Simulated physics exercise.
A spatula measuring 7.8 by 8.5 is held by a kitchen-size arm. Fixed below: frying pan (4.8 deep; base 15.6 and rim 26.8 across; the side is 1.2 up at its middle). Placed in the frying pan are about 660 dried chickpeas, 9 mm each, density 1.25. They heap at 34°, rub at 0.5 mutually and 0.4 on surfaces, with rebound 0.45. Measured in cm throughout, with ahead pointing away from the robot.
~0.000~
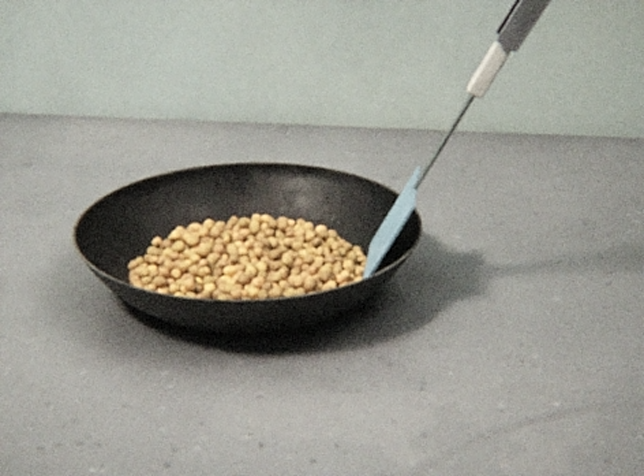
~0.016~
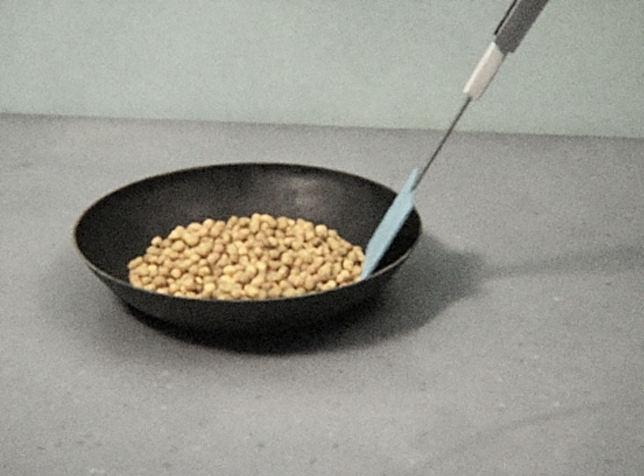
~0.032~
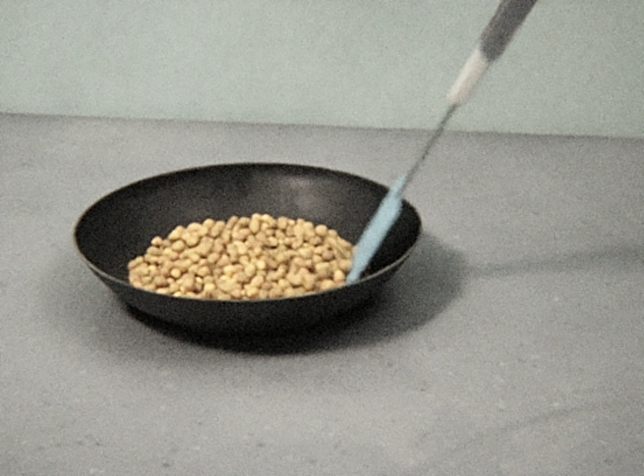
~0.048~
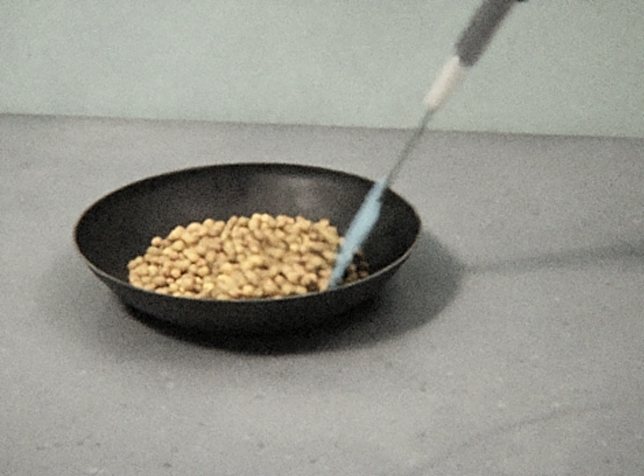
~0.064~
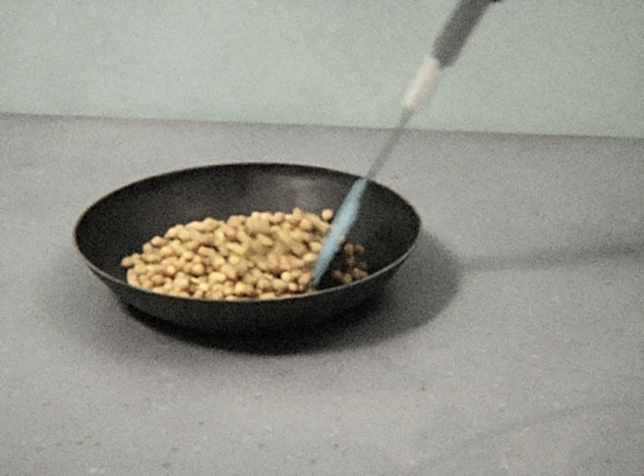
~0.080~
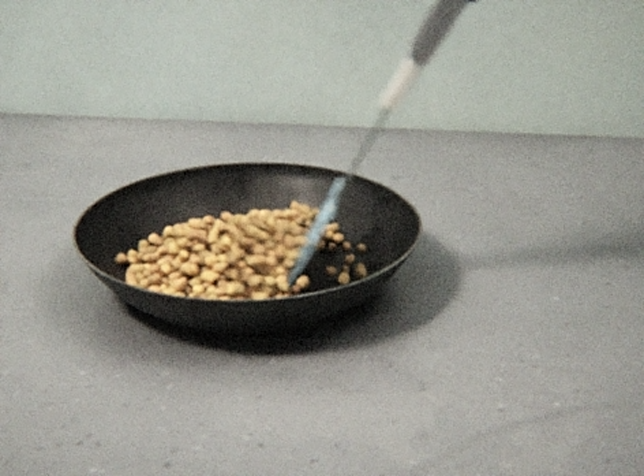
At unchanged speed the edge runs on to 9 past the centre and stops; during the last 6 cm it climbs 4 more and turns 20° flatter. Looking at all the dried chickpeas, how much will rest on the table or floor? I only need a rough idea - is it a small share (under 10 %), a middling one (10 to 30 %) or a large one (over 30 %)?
A middling one, 10 to 30 %.
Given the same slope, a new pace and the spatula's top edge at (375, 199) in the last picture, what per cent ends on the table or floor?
Some 5 per cent.
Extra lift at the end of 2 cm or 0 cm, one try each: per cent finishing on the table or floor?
Result, in order: Approx. 20 % and 15 %.
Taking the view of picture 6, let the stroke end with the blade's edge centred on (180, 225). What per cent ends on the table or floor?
Roughly 5 per cent.
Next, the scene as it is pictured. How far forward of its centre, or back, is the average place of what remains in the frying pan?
It sits near 4.5 centimetres ahead of centre.
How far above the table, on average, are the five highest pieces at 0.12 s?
I'd put it close to 6 cm.
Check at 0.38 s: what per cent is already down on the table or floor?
10 %.
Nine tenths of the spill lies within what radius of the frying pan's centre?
That's near 60 cm.
By 0.12 s, sloping 62°, highest piece 7 above the table; 662 in the frying pan.
By 0.16 s, sloping 56°, highest piece 9 above the table; 662 in the frying pan.
By 0.38 s, sloping 42°, highest piece 8 above the table; 560 in the frying pan, 78 on the table or floor, 24 on the blade or in flight.
By 1.43 s, sloping 42°, highest piece 4 above the table; 560 in the frying pan, 102 on the table or floor.
Final count, 560 in the frying pan, 102 on the table or floor. That is 15 % on the table or floor.
